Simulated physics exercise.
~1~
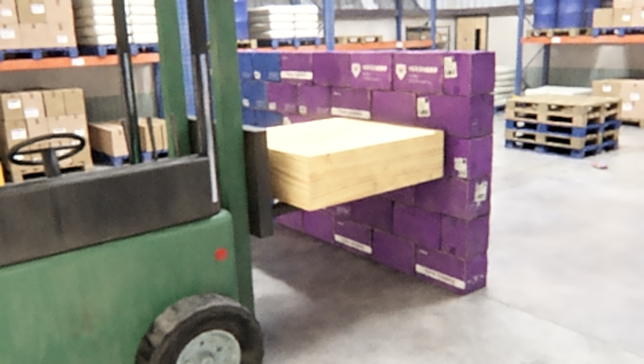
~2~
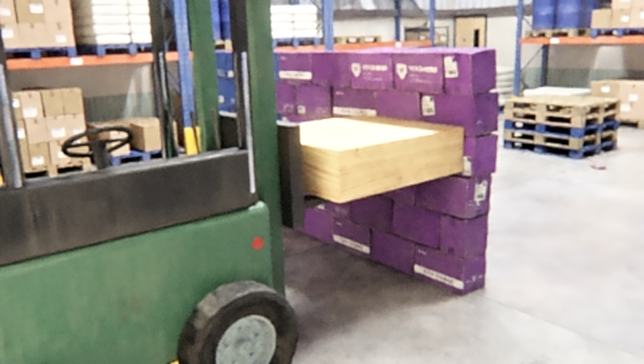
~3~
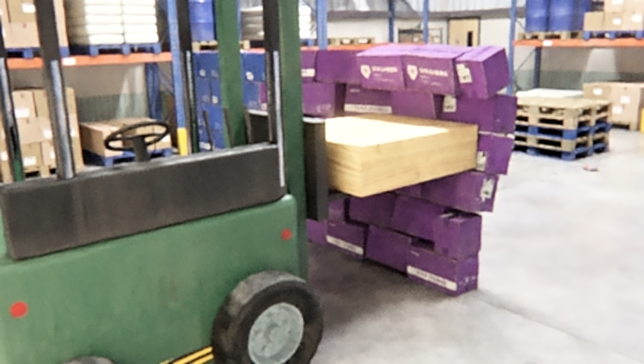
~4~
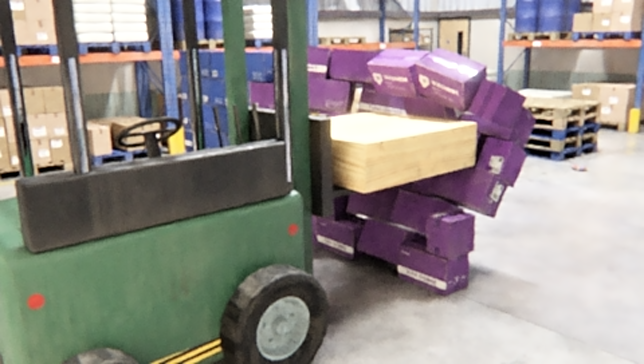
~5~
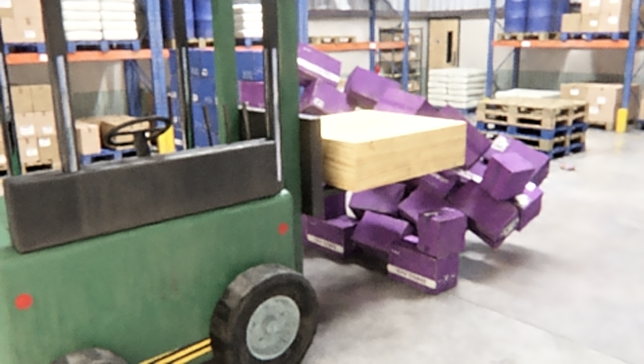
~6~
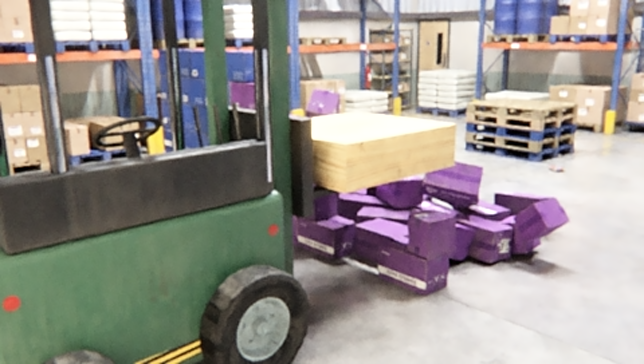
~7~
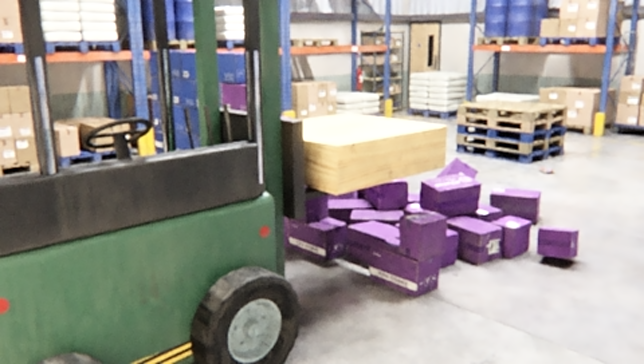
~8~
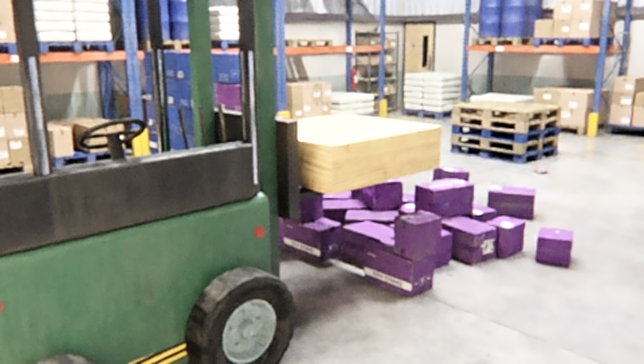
We see a green forklift push a pale block-shaped load into a stacked wall of purple and blue cartons in a warehouse. The purple cartons bulge, tip and tumble to the floor, ending in a scattered heap beneath and beyond the load, while blue cartons remain stacked behind the forklift.
